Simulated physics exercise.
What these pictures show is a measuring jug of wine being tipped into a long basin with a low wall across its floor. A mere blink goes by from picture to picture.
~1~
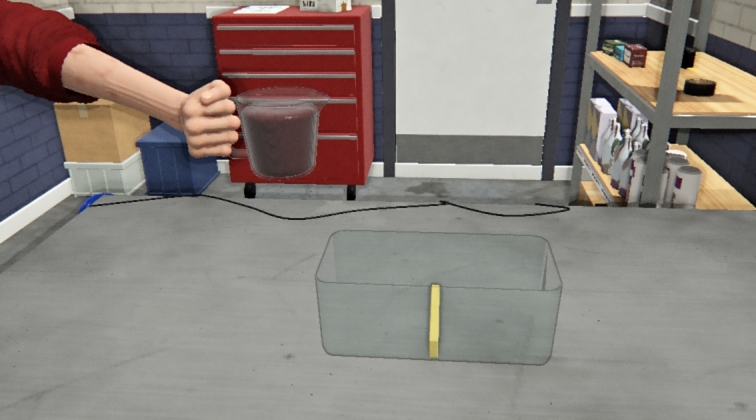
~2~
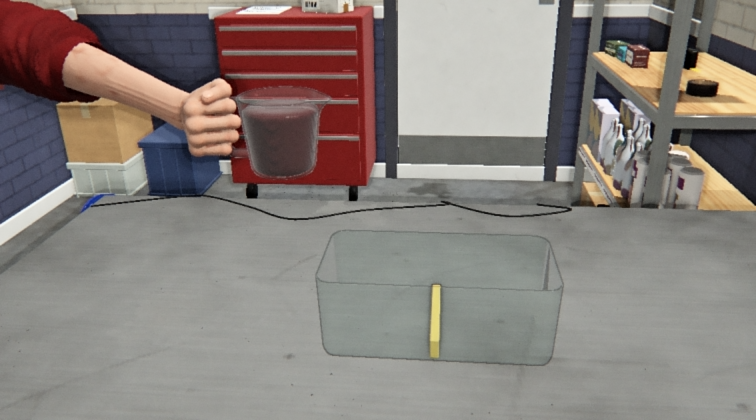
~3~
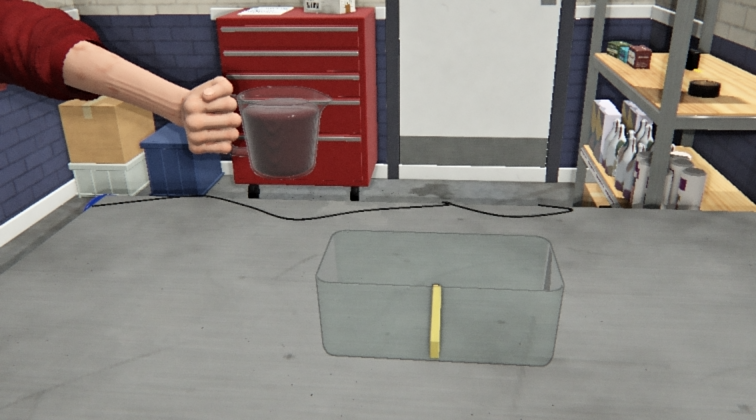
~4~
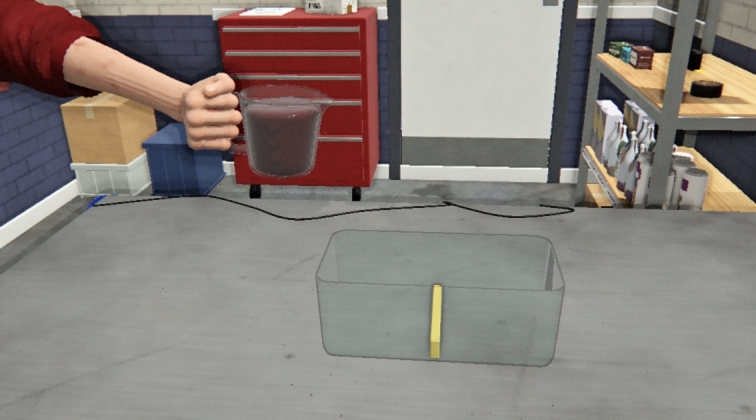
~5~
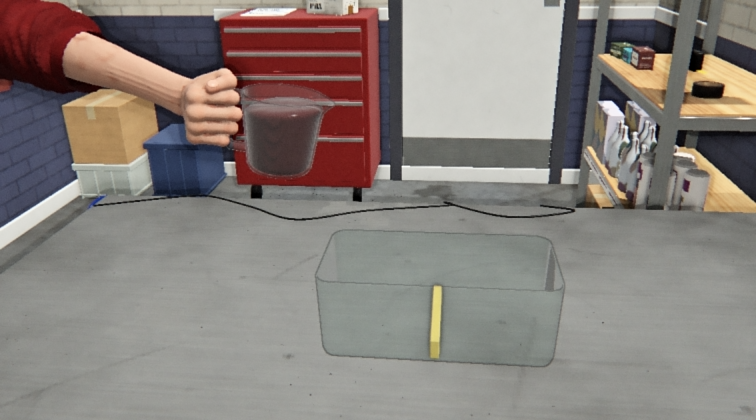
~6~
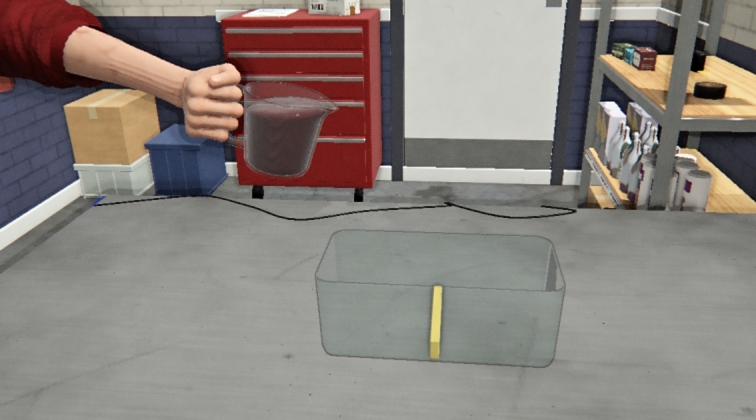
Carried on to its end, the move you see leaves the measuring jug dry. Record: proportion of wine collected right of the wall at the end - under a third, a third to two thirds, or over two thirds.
Proportion recorded: Under a third.
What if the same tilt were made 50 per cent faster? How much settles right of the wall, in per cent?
Close to 15 per cent.
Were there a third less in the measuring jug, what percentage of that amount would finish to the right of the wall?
I'd say roughly 15 percent.
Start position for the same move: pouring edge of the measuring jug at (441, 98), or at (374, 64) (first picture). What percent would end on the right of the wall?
It comes out at around 90 percent and then around 65 percent.
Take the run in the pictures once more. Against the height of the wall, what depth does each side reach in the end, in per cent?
On the left 70 %, on the right 10 %.
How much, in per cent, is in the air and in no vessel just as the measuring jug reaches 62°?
Airborne fraction: Approx. 20 %.
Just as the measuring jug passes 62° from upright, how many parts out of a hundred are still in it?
Still holding around 75 %, give or take.
A moment on, the measuring jug is tipped part way and 73 per cent is still to pour, 6 is left of the wall and 0 right of it.
Next, the measuring jug is tipped on its side and 21 per cent is still to pour, 52 is left of the wall and 4 right of it.
Then the measuring jug is tipped on its side and 1 per cent is still to pour, 83 is left of the wall and 11 right of it.
Later the measuring jug is tipped on its side and 0 per cent is still to pour, 84 is left of the wall and 13 right of it.
Finally, 84 per cent lies left of the wall, 13 right of it and 2 outside.
